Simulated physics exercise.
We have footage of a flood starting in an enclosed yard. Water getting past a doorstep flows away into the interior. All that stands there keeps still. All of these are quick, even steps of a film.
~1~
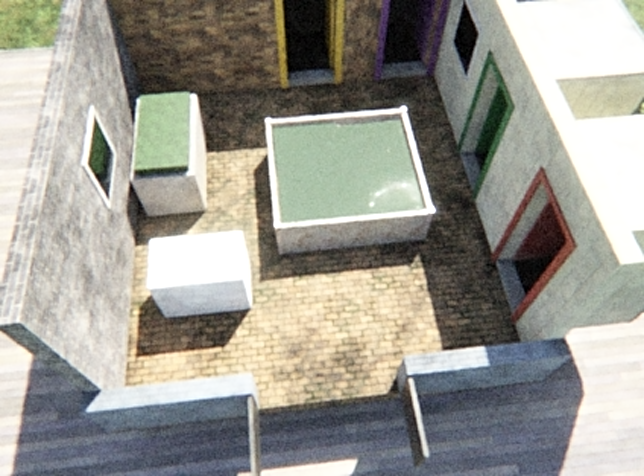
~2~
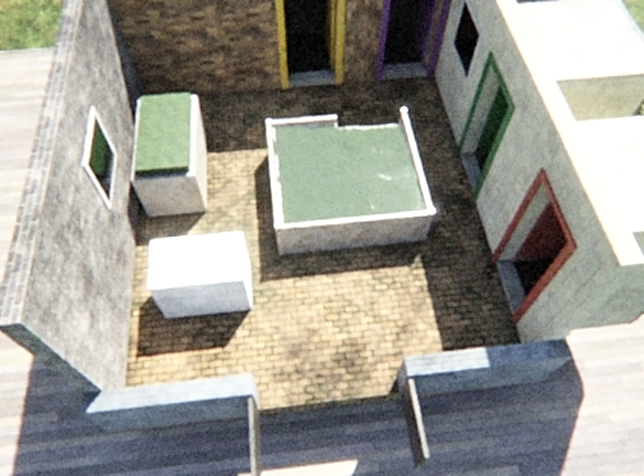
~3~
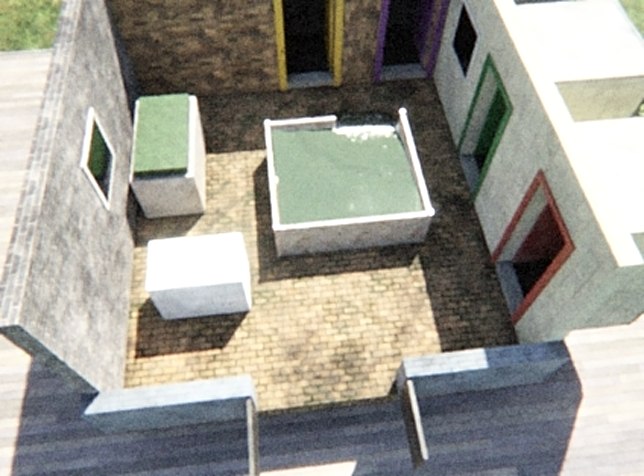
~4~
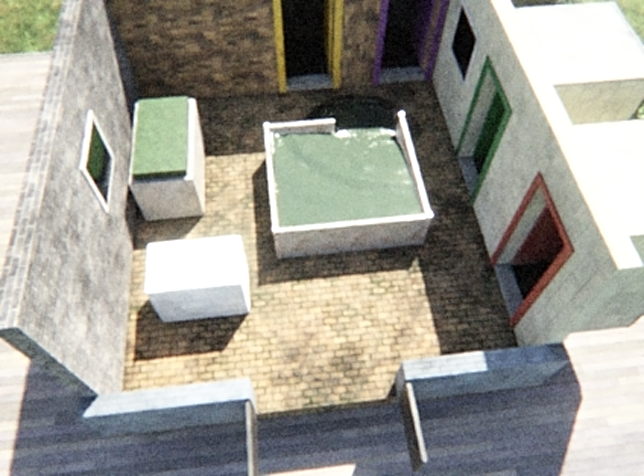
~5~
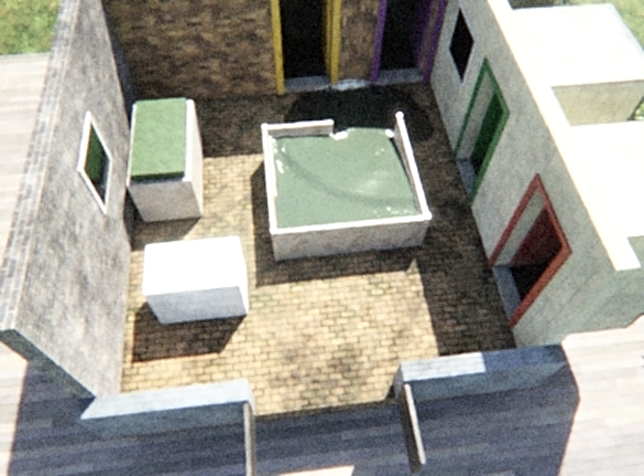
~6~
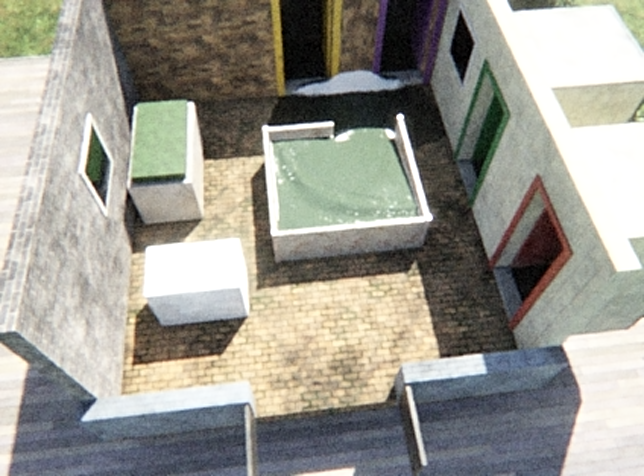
A walled, brick-paved yard is seen from high above, with yellow and purple doorways at the back and green and red ones on the right. A pale-rimmed tank of green water stands near the centre, with a green-topped block and a white block to its left. A gap opens in the tank's far side and water pours out, spreading darkly towards the back doorways, while the view drifts very slightly.
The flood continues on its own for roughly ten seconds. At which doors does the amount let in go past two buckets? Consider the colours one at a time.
The red door doesn't overshoot the mark there; the green door doesn't overshoot the mark there; the yellow door overshoots the mark there; the purple door overshoots the mark there.
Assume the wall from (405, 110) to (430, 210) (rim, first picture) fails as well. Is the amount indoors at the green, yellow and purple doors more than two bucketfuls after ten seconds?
The green one exceeds the limit; the yellow one falls short; the purple one exceeds the limit.
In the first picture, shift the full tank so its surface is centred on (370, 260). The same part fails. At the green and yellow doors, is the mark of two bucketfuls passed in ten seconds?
Lab note - green: Above the mark; yellow: Above the mark.
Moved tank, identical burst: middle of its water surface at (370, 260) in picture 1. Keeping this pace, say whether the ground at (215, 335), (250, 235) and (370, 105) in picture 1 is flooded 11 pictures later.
The first spot ends up left untouched, the second left untouched and the third sodden.
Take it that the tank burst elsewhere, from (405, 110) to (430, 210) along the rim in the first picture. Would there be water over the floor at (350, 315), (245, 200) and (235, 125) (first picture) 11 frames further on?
Going in your order, I'd say still bare, then still bare, then still bare.
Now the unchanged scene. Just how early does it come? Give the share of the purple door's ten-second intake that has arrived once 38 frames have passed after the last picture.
About 100 per cent.
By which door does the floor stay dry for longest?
That would be the door marked red.
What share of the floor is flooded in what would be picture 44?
That's roughly 80 per cent.
A moment on, water covers 20 % of the floor; the red door not reached, the green door not reached, the yellow door over two buckets in, the purple door over two buckets in.
Next, water covers 30 % of the floor; the red door not reached, the green door wet at the sill, nothing in, the yellow door over two buckets in, the purple door far over two buckets in.
Then, water covers 55 % of the floor; the red door wet at the sill, nothing in, the green door under two buckets in, the yellow door far over two buckets in, the purple door far over two buckets in.
Later, water covers 80 % of the floor; the red door wet at the sill, nothing in, the green door under two buckets in, the yellow door far over two buckets in, the purple door far over two buckets in.
In the end, water covers 95 % of the floor; the red door under two buckets in, the green door under two buckets in, the yellow door far over two buckets in, the purple door far over two buckets in.
